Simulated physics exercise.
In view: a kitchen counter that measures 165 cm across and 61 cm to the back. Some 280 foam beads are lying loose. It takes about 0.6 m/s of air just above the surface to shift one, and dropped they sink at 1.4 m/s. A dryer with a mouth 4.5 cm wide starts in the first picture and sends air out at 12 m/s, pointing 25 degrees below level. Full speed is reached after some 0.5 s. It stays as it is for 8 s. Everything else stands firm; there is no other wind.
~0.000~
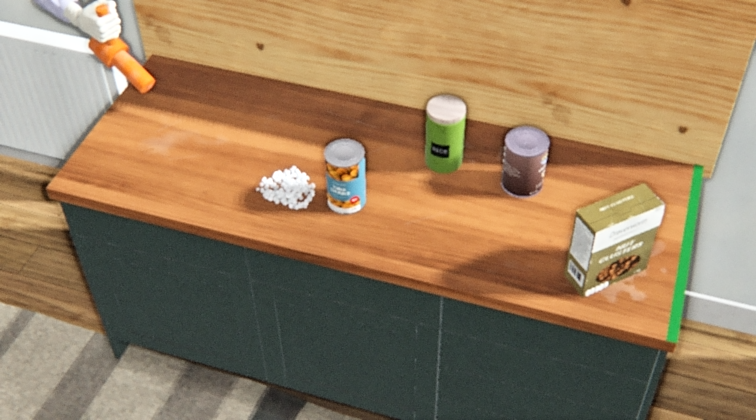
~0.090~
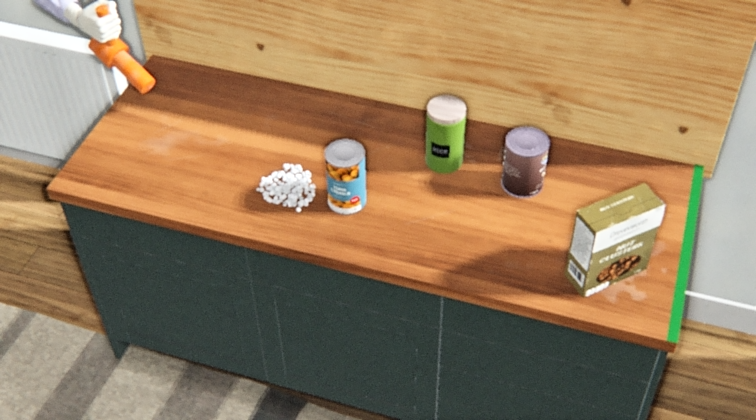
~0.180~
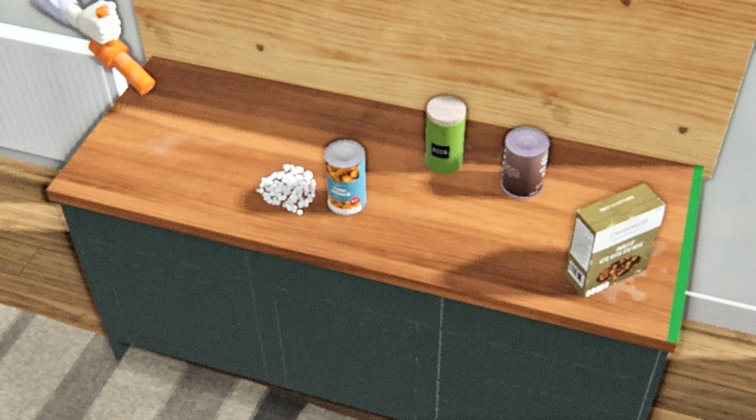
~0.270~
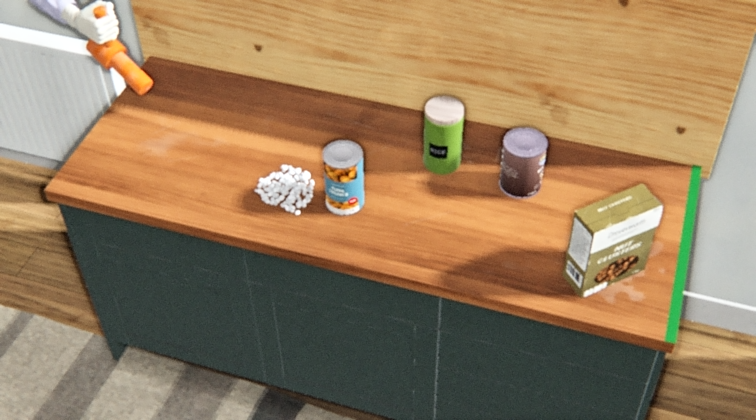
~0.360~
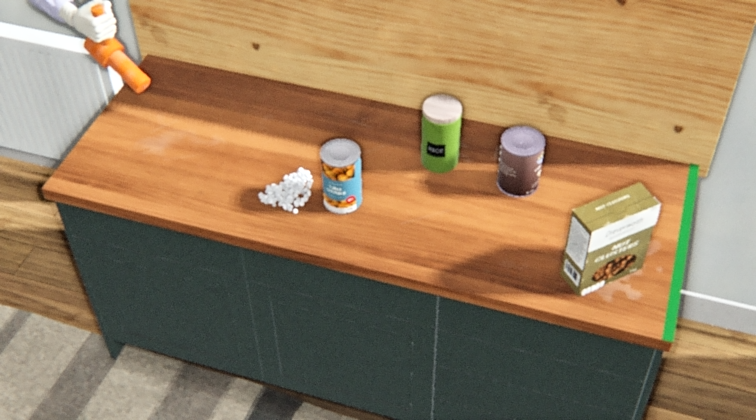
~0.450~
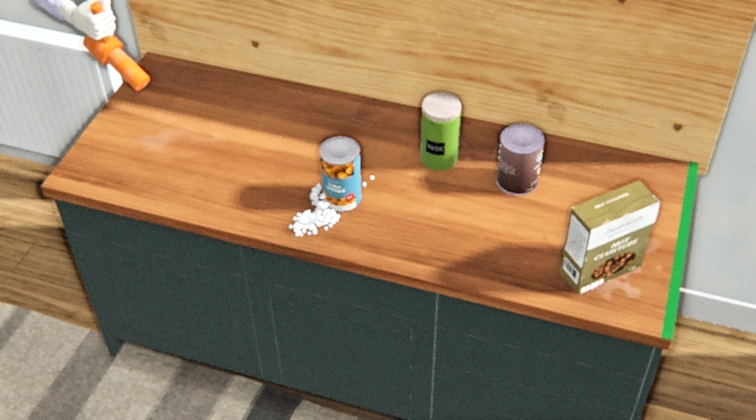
A kitchen counter with a reddish-brown wooden top and dark green cabinet fronts is seen from above at an angle, against a pale wood panel. A white hand holds an orange dryer at upper left, a white bead pile sits beside a blue-and-orange tin, and a green jar, purplish tin and brown box stand rightward. The beads stay put, then shift and slide rightward and forward around the tin's base as the view drifts very slightly.
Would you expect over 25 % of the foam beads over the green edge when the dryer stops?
As for a quarter going over the green edge: No.
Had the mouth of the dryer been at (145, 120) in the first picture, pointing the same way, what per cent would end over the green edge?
In that case some 40 per cent.
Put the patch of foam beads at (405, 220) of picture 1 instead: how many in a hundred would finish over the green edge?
In that case some 60 per cent.
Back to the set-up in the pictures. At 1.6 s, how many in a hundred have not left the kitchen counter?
Near 10 %.
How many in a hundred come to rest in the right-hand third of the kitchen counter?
About 5 %.
After 1.6 s, 15 % are on the move or not yet settled, 7 % are over the green edge.
After 2.6 s, 9 % are on the move or not yet settled, 9 % are over the green edge.
After 4.4 s, 8 % are on the move or not yet settled, 10 % are over the green edge.
After 8.0 s, at the end, 11 % are over the green edge.
